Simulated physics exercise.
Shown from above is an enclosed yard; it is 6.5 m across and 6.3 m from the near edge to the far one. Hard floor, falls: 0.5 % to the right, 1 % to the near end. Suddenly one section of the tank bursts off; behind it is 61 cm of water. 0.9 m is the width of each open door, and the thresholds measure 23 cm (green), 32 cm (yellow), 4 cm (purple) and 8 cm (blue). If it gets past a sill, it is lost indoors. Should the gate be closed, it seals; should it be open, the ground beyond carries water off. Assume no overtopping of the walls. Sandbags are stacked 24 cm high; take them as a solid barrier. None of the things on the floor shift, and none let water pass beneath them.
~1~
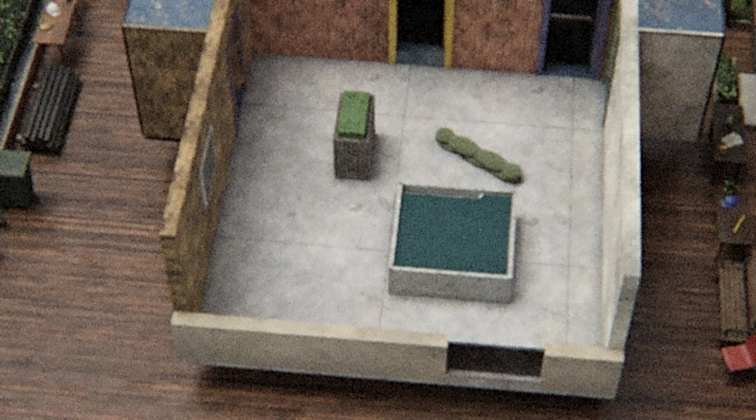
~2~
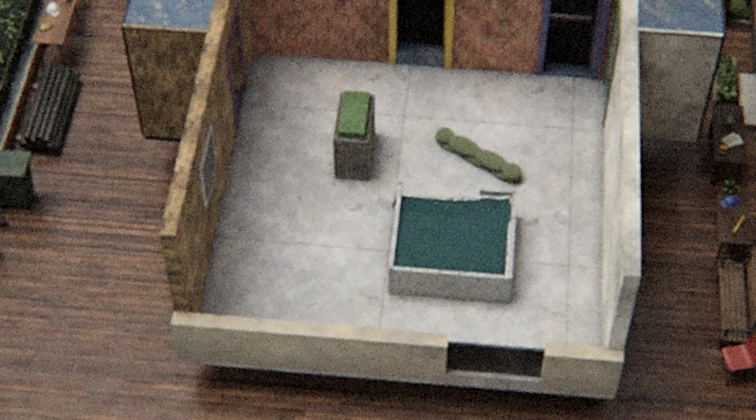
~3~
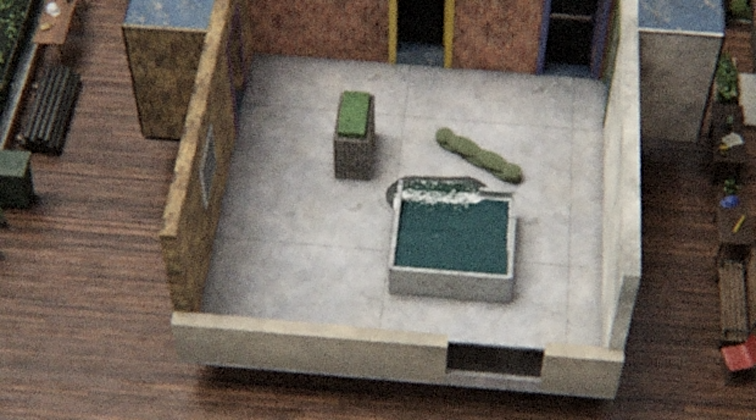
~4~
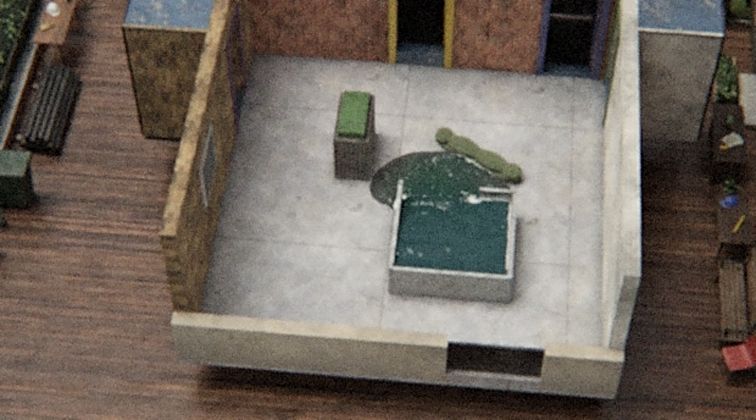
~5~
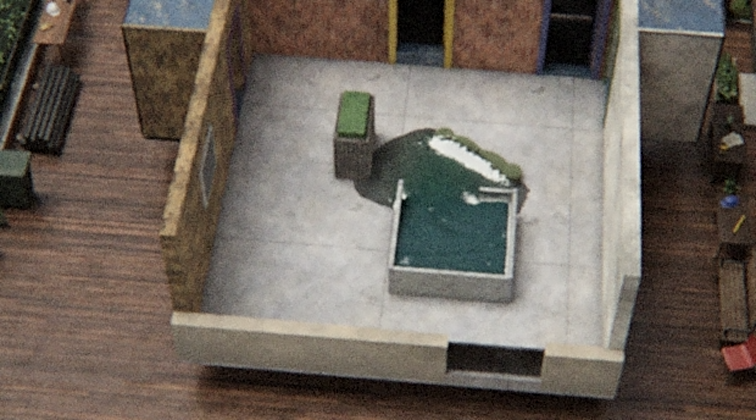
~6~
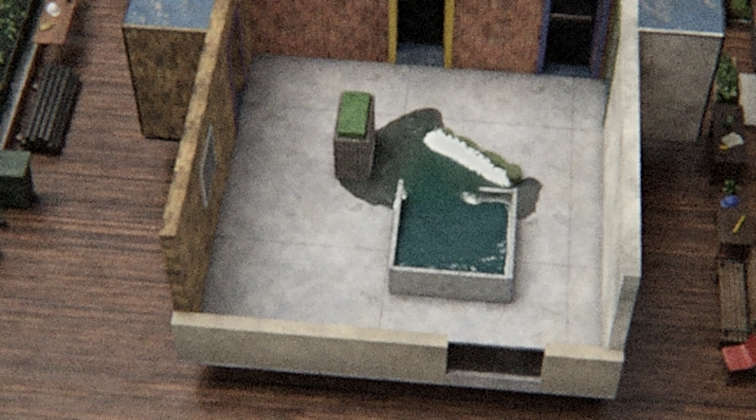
Water bursts from the tank's far side and spreads across the pale floor around the sandbags.
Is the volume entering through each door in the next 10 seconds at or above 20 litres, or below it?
Outcome: The green door remains within the limit; the yellow door remains within the limit; the purple door breaks the limit; the blue door remains within the limit.
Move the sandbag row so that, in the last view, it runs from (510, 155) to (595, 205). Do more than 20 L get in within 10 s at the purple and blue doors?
Then: Purple over, blue above.
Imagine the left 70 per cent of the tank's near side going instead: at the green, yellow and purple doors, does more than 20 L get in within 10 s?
Door by door - green: Within bounds, yellow: Within bounds, purple: Within bounds.
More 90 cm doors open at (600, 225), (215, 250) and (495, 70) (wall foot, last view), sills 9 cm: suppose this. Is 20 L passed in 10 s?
First doorway falls short, second falls short, third falls short.
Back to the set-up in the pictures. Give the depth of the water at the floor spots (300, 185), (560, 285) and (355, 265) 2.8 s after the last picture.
The depths come out at 1, 1 and 0 centimetres, in the order listed.
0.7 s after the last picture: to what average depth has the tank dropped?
35 cm.
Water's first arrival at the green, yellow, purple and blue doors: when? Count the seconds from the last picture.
Doors: Green 3.0 s / yellow 0.3 s / purple 2.0 s / blue 2.2 s.
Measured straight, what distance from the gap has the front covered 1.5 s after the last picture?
That's near 4.8 m in a straight line.
Then, 0.7 s after the last picture water covers 20 % of the floor and is deepest (38 cm) near (459, 159); green door not reached, yellow door 12 cm at the sill, 0 L in, purple door not reached, blue door not reached.
Then, 1.5 s after the last picture water covers 35 % of the floor and is deepest (30 cm) near (388, 153); green door not reached, yellow door 21 cm at the sill, 0 L in, purple door not reached, blue door not reached.
Then, 2.8 s after the last picture water covers 45 % of the floor and is deepest (22 cm) near (262, 60); green door not reached, yellow door 17 cm at the sill, 0 L in, purple door 10 cm at the sill, 4 L in, blue door 5 cm at the sill, 0 L in.
Then, 5.3 s after the last picture water covers 85 % of the floor and is deepest (12 cm) near (195, 339); green door 8 cm at the sill, 0 L in, yellow door 8 cm at the sill, 0 L in, purple door 7 cm at the sill, 38 L in, blue door 4 cm at the sill, 0 L in.
Then, 9.3 s after the last picture water covers 95 % of the floor and is deepest (13 cm) near (397, 356); green door 5 cm at the sill, 0 L in, yellow door 3 cm at the sill, 0 L in, purple door 3 cm at the sill, 50 L in, blue door 3 cm at the sill, 0 L in.
